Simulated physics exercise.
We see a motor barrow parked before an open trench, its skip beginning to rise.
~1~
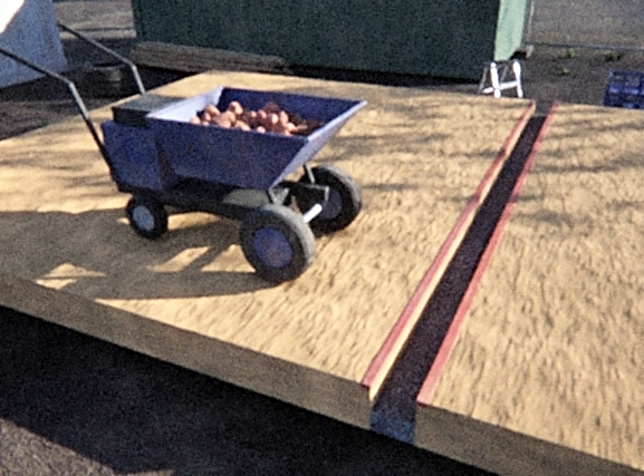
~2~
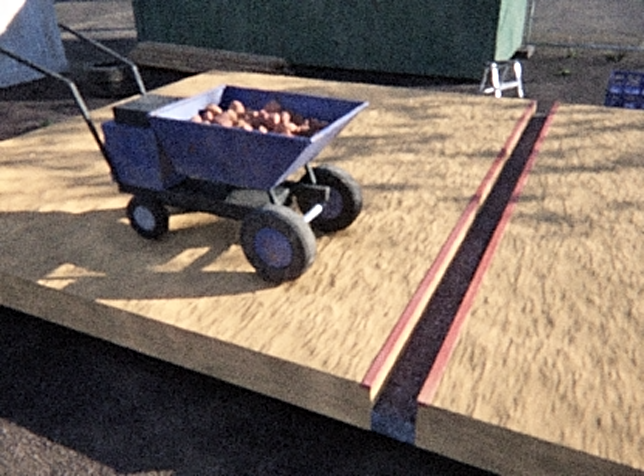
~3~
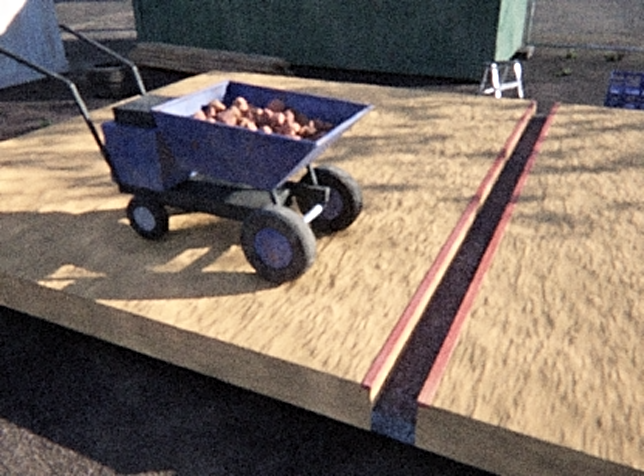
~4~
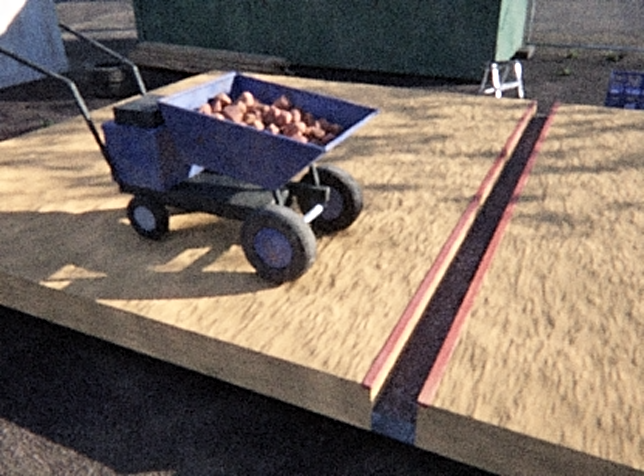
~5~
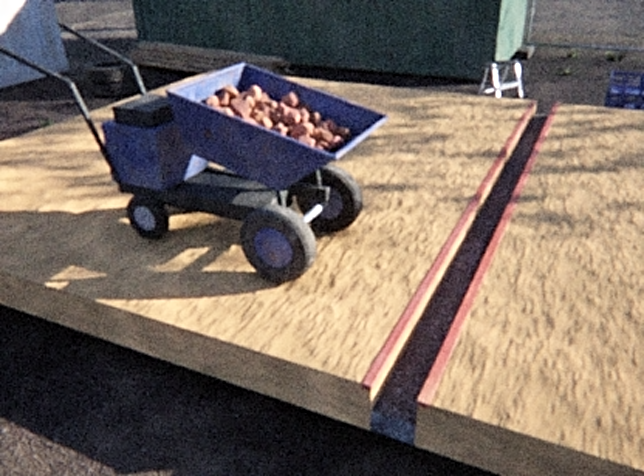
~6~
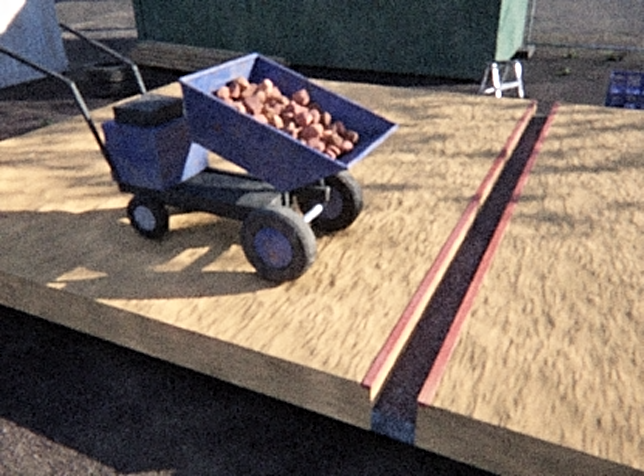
A blue motor barrow stands still while its skip of rubble tilts up toward the right.
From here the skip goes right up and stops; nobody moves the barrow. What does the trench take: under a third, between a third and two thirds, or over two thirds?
The trench takes from one third to two thirds.
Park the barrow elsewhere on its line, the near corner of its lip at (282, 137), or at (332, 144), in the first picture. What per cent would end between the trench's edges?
In turn 40 and 50 in a hundred.
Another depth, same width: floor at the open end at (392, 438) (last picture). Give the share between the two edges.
Near 70 %.
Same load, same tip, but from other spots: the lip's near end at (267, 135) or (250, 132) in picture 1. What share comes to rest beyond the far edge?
Roughly 10 per cent, and 0 per cent.
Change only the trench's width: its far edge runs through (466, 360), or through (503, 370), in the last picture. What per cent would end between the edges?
Roughly 80 per cent, and 90 per cent.
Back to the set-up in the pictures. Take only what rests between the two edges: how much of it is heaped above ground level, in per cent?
It comes to 35 per cent or so.
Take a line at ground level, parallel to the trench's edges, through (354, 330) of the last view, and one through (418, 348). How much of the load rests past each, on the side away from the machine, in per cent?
The first gives 90 %, the second 50 %.
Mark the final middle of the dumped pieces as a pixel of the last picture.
Around (454, 281).
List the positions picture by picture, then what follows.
In the first frame, lip of the skip at (307, 140), level; top of the load at (236, 127), lumps of rubble; first edge of the trench at (392, 340); far edge at (444, 354), the trench under half as wide as the skip, and about half as deep as wide.
In the second frame, lip of the skip at (310, 142), level; top of the load at (238, 126).
In the third frame, lip of the skip at (315, 145), tipped barely; top of the load at (251, 122).
In the fourth frame, lip of the skip at (324, 151), tipped a little; top of the load at (238, 120).
In the fifth frame, lip of the skip at (334, 158), tipped a little; top of the load at (245, 114).
In the sixth frame, lip of the skip at (346, 169), tipped clearly; top of the load at (243, 106); first edge of the trench at (393, 340); far edge at (445, 354).
Soon after the last picture, skip tipped steeply; all in the skip.
A little later, skip tipped right over; most in the skip; a small part short of the trench; a small part in or heaped over the trench; a small part falling.
Later still, skip tipped right over; a small part in the skip; a small part short of the trench; about half in or heaped over the trench; about a quarter beyond it.
At rest, skip tipped right over; a small part in the skip; a small part short of the trench; about half in or heaped over the trench; about a quarter beyond it.
